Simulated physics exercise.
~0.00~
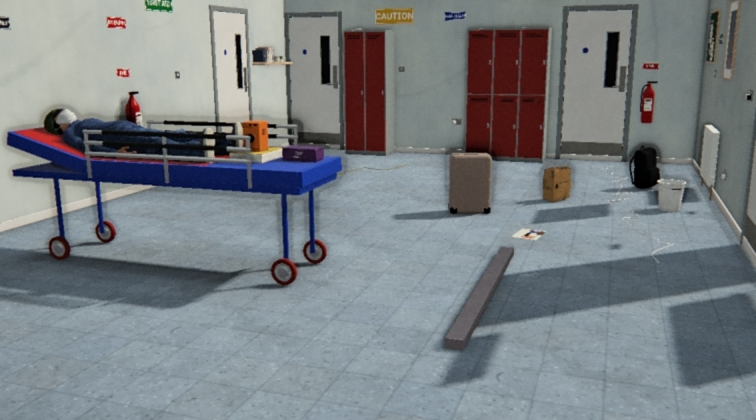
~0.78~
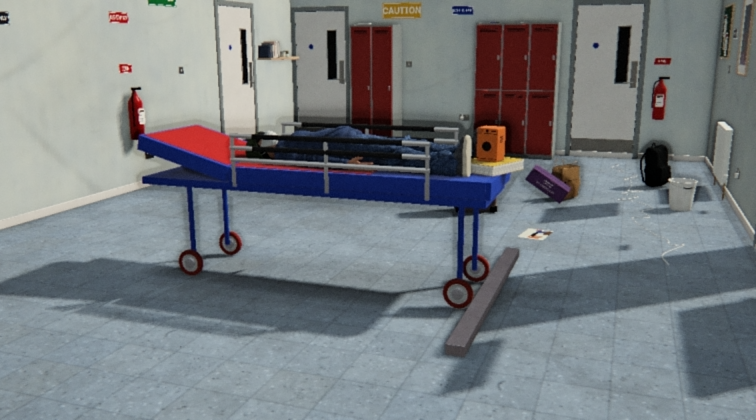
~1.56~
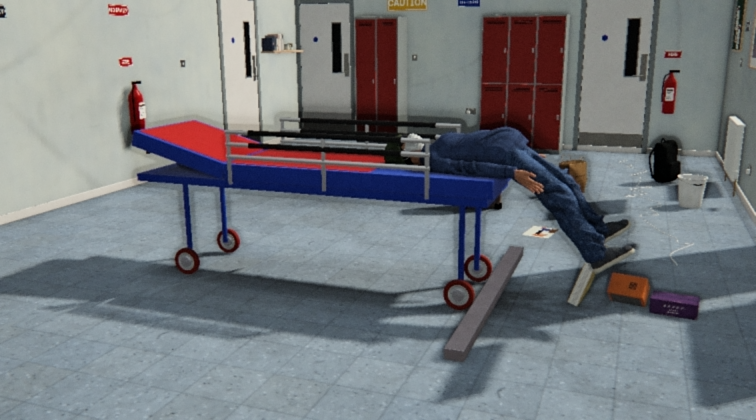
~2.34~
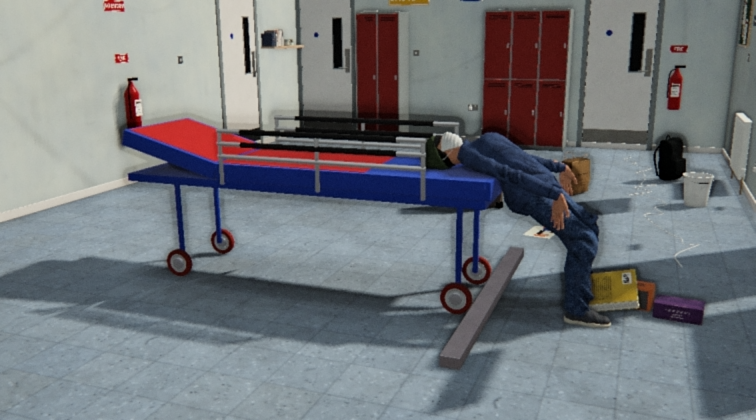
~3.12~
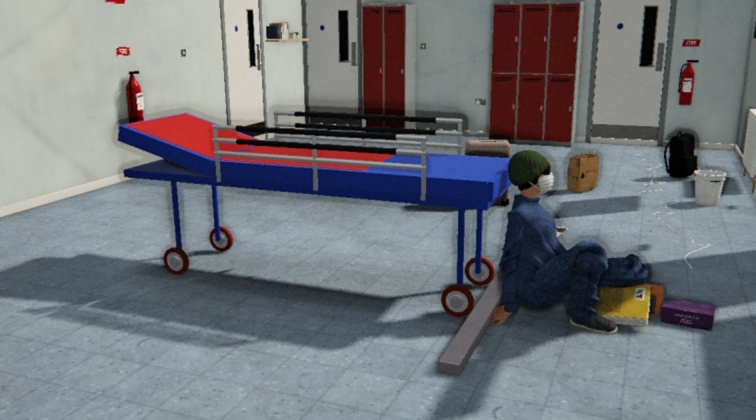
Wheeled stretcher rolling right and stopping at a floor sill, its boxes and person sliding off the end, the person finishing seated.
